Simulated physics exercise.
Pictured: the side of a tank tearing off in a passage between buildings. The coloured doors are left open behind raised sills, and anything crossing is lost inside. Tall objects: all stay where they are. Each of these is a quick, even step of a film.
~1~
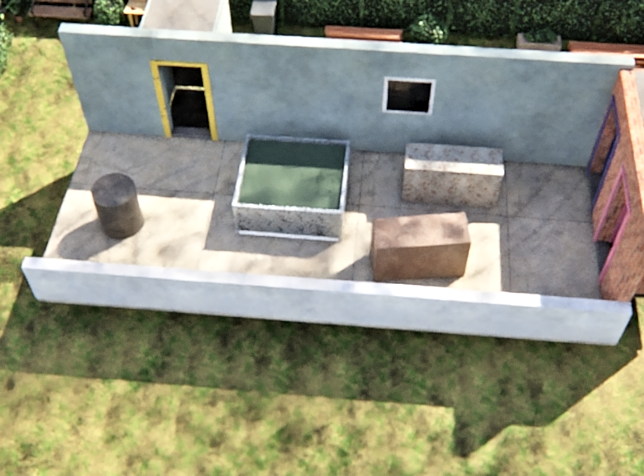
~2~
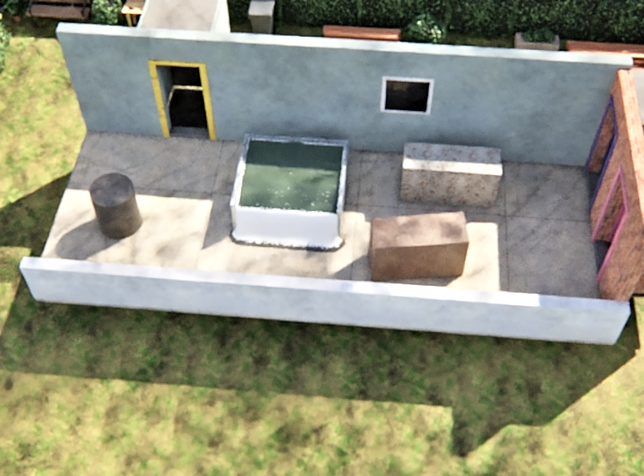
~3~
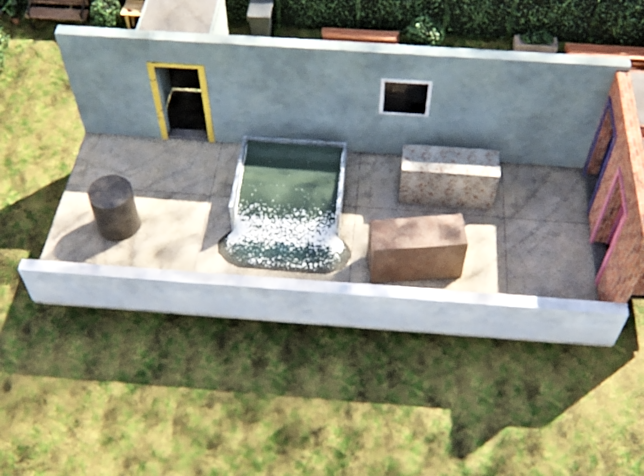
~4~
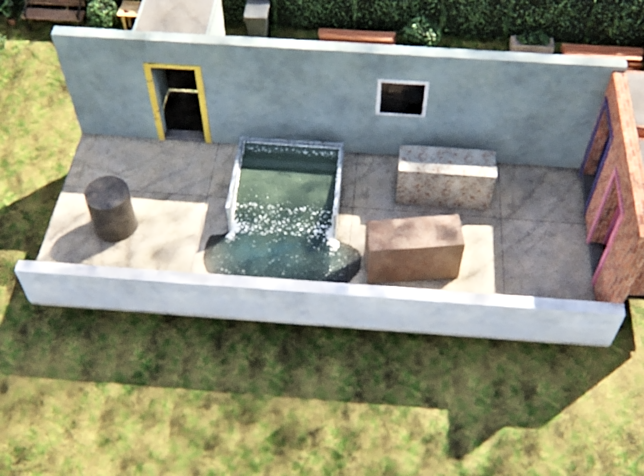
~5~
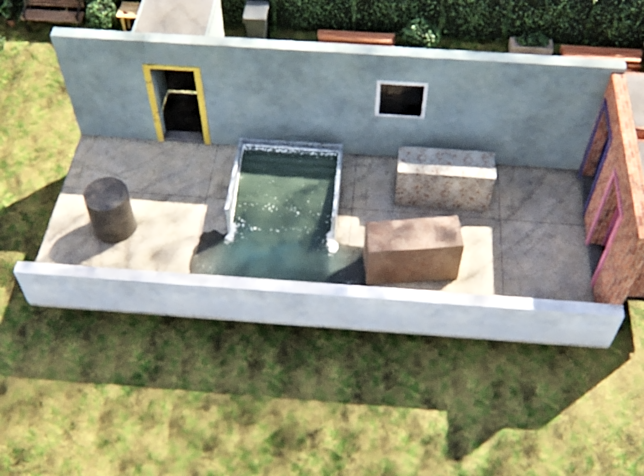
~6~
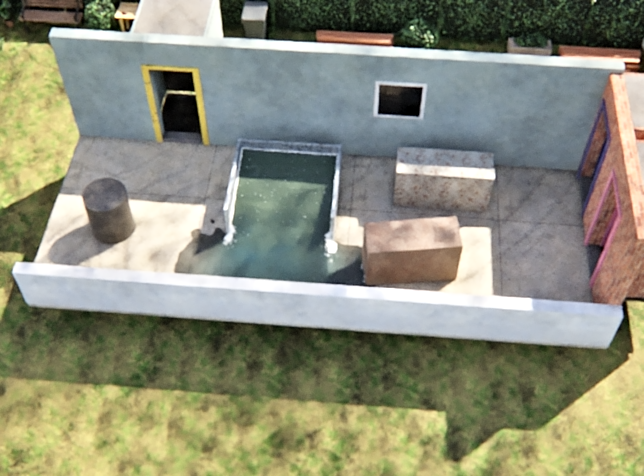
To begin with, a square tank of green water stands whole and still on a paved passage between pale walls. Its near side gives way and water pours out, foaming white toward the low front wall. The dark pool spreads sideways to the brown block, its front edge hidden behind the wall.
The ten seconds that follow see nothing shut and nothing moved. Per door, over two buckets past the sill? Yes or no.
Yellow door no, pink door yes, blue door no.
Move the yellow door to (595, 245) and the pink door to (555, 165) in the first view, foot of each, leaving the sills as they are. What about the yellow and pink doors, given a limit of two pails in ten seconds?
Result - yellow: Goes past the limit; pink: Goes past the limit.
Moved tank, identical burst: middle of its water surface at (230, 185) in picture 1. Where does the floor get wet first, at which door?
It's the one in pink, as it turns out.
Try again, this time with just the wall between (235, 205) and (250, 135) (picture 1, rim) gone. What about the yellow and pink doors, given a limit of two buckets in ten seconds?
Yellow door: Exceeds it; pink door: Falls short.
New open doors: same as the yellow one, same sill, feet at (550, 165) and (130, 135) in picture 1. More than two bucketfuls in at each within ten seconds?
The first door runs past the limit, while the second remains below the limit.
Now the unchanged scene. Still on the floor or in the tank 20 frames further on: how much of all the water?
Near 90 percent, give or take.
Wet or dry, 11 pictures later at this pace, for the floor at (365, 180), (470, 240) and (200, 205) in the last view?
Point by point: Not yet wet, not yet wet, not yet wet.
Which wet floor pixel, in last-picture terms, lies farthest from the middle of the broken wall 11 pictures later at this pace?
I reckon the front has reached (565, 325) by then.
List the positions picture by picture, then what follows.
In the first frame, the water tank at (293, 175) is whole and still.
In the second frame, water pours out at (287, 224) and has run to (342, 241).
In the third frame, the front is at (345, 258), out from the gap at (286, 228).
In the fourth frame, water pours out at (282, 230) and has run to (343, 282).
In the fifth frame, water pours out at (282, 232) and has run to a hidden place.
In the sixth frame, the front is at a hidden place, out from the gap at (280, 233).
A moment on, water covers 20 % of the floor; the yellow door not reached, the pink door not reached, the blue door not reached.
Next, water covers 40 % of the floor; the yellow door not reached, the pink door not reached, the blue door not reached.
Then, water covers 65 % of the floor; the yellow door not reached, the pink door over two buckets in, the blue door wet at the sill, nothing in.
Later, water covers 85 % of the floor; the yellow door under two buckets in, the pink door over two buckets in, the blue door wet at the sill, nothing in.
In the end, water covers 95 % of the floor; the yellow door under two buckets in, the pink door over two buckets in, the blue door under two buckets in.
